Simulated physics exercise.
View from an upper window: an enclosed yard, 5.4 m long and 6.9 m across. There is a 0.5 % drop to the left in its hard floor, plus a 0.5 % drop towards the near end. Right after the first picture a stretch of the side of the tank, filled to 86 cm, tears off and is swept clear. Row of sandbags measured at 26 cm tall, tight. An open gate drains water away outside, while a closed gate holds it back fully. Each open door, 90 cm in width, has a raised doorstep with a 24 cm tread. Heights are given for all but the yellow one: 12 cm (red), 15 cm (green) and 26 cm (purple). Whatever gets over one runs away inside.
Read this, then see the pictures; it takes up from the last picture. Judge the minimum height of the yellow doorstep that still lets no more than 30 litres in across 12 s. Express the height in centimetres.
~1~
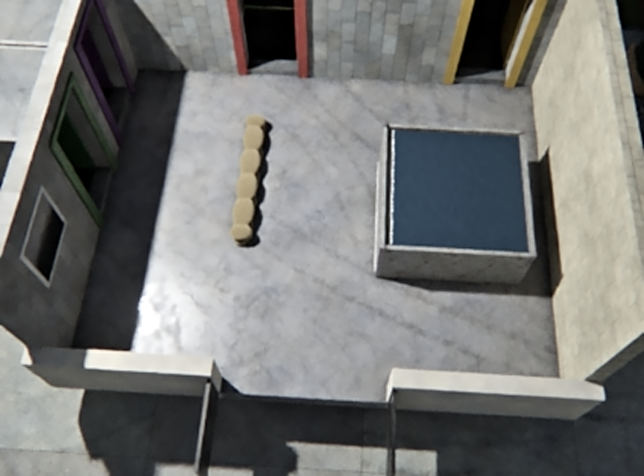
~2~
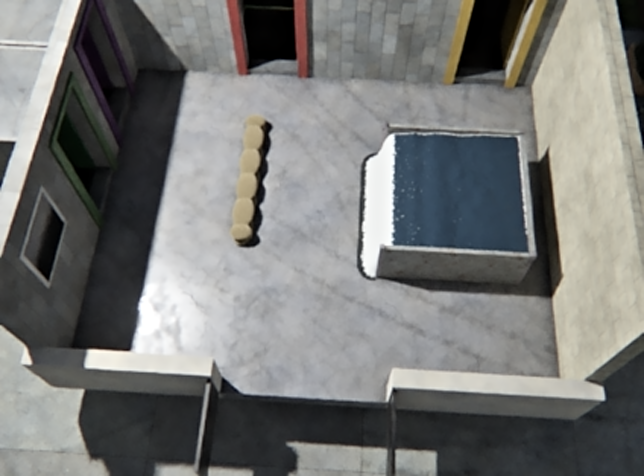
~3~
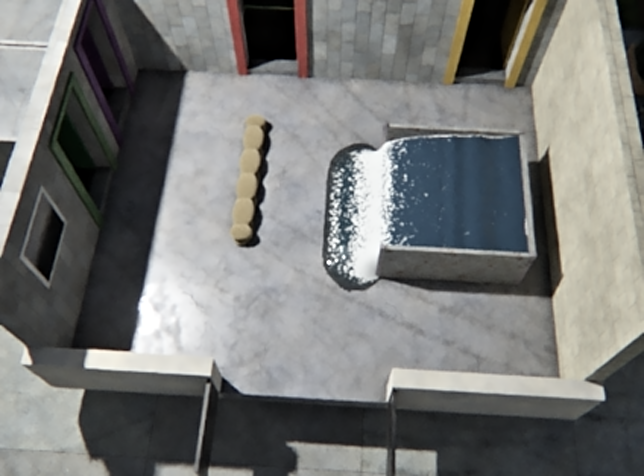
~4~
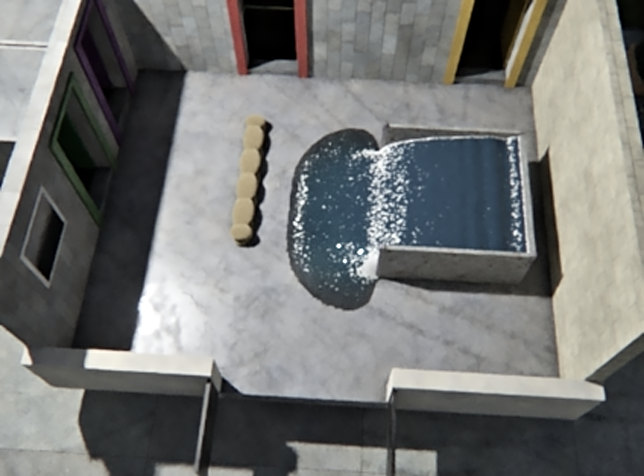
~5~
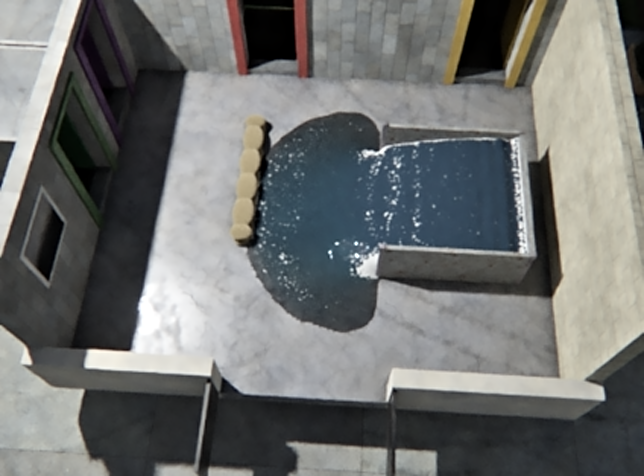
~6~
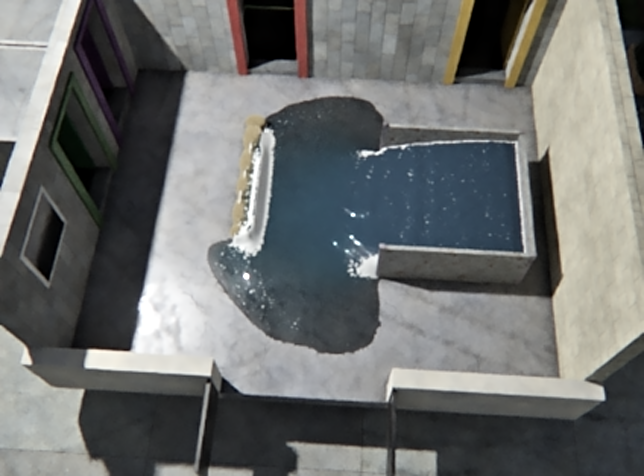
My estimate is 6.5 cm.
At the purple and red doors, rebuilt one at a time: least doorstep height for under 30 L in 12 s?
You'd want some 14.5 cm at purple and some 26 cm at red.
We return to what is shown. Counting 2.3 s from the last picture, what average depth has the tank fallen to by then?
Around 15 centimetres.
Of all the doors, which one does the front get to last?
Last: Yellow.
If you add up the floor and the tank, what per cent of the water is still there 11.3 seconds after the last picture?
I'd put it at about 66 per cent.
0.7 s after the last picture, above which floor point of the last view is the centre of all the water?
Around (358, 216).
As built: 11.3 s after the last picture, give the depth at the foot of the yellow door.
Depth: Near 7.5 cm.
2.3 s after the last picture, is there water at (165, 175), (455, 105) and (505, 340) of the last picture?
In the order asked: Soaked, untouched, untouched.
Then, 0.7 s after the last picture water covers 50 % of the floor, deepest (52 cm) near (266, 208); it has not reached the yellow door.
Then, 2.3 s after the last picture water covers 65 % of the floor, deepest (35 cm) near (68, 366); it has not reached the yellow door.
Then, 11.3 s after the last picture water covers 95 % of the floor, deepest (11 cm) near (81, 366); 8 cm at the yellow door, 0 litres in over its 14 cm doorstep.
At the yellow door as built, the water peaked near 12 cm, 9.5 s after the last picture.
Run again over the same 12 s with other heights there, 48 litres in over 5.5 cm, 21 litres over 7.5 cm. The limit of 30 litres is kept from about 6.5 cm up.
